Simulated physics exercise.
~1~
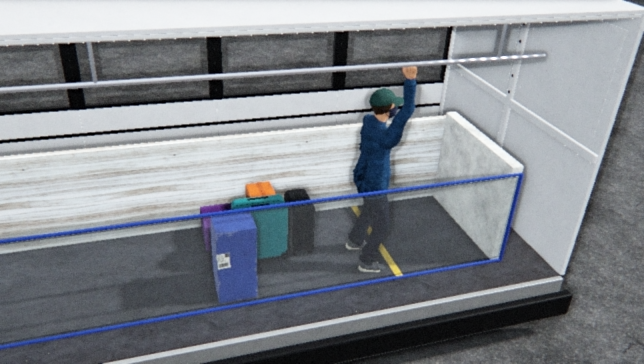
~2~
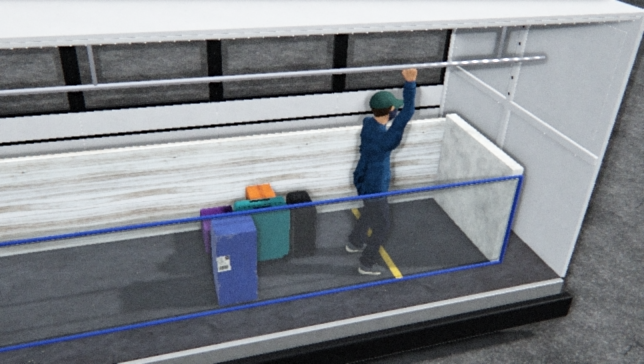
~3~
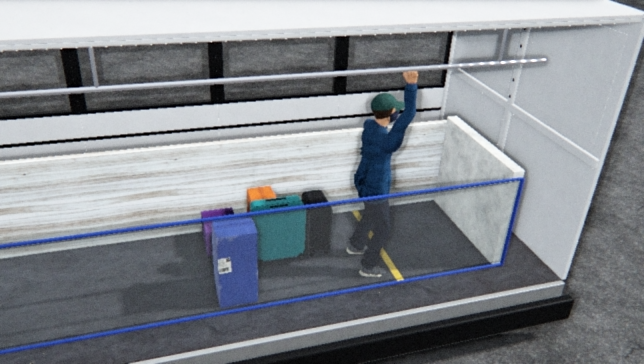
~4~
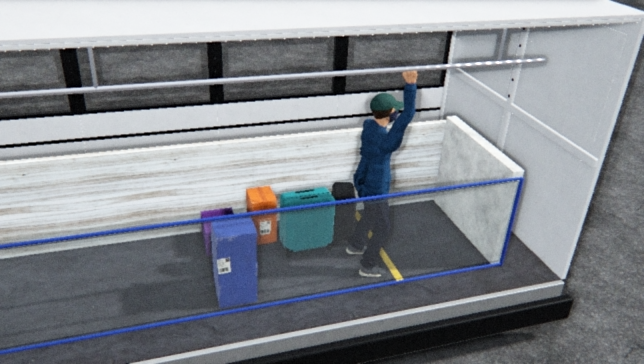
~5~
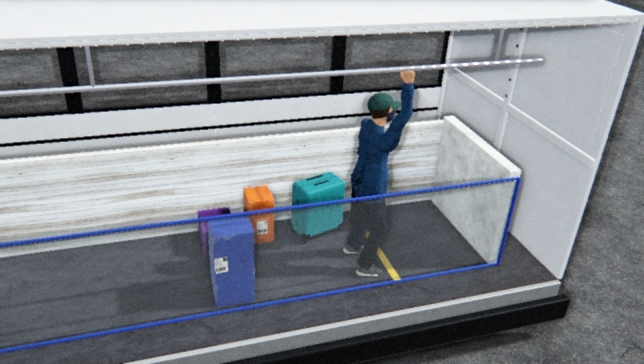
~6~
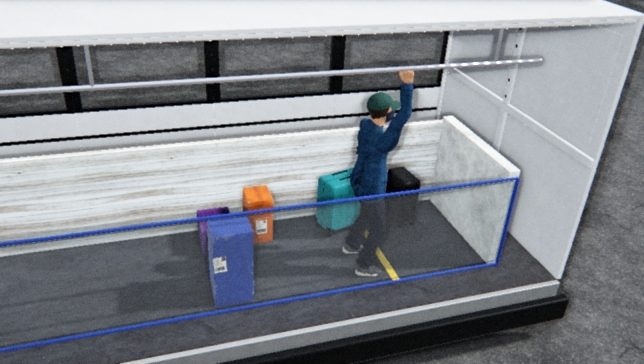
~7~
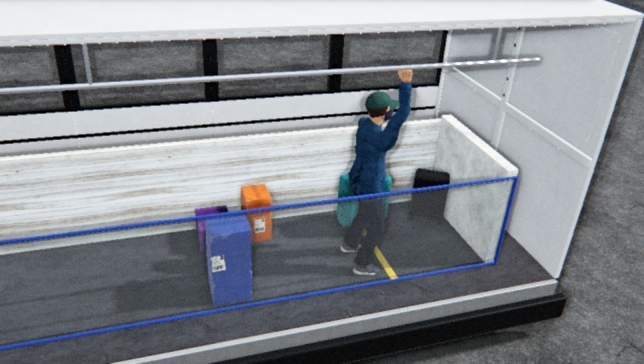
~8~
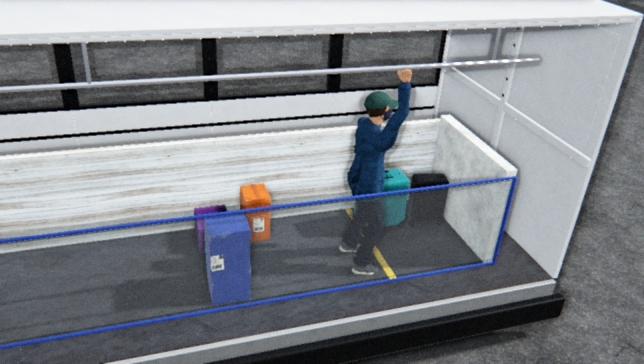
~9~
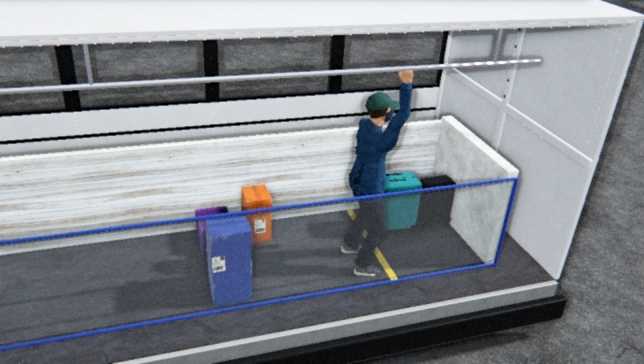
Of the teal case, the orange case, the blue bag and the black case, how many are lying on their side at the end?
None of them are; all four are still standing upright, even though the teal and black cases have rolled to the right.
In the standing bay of a shuttle, seen from above through a clear side edged in blue, a passenger in a green cap and dark blue coat holds the overhead rail. To the left stand a blue bag, a purple case, an orange case, a teal case and a black case, with a yellow line on the floor by the passenger's feet. The black and teal cases start rolling right, passing behind the passenger, the black one leading. Both cross the line and end upright near the right end wall, while the others stay put and the passenger keeps hold.
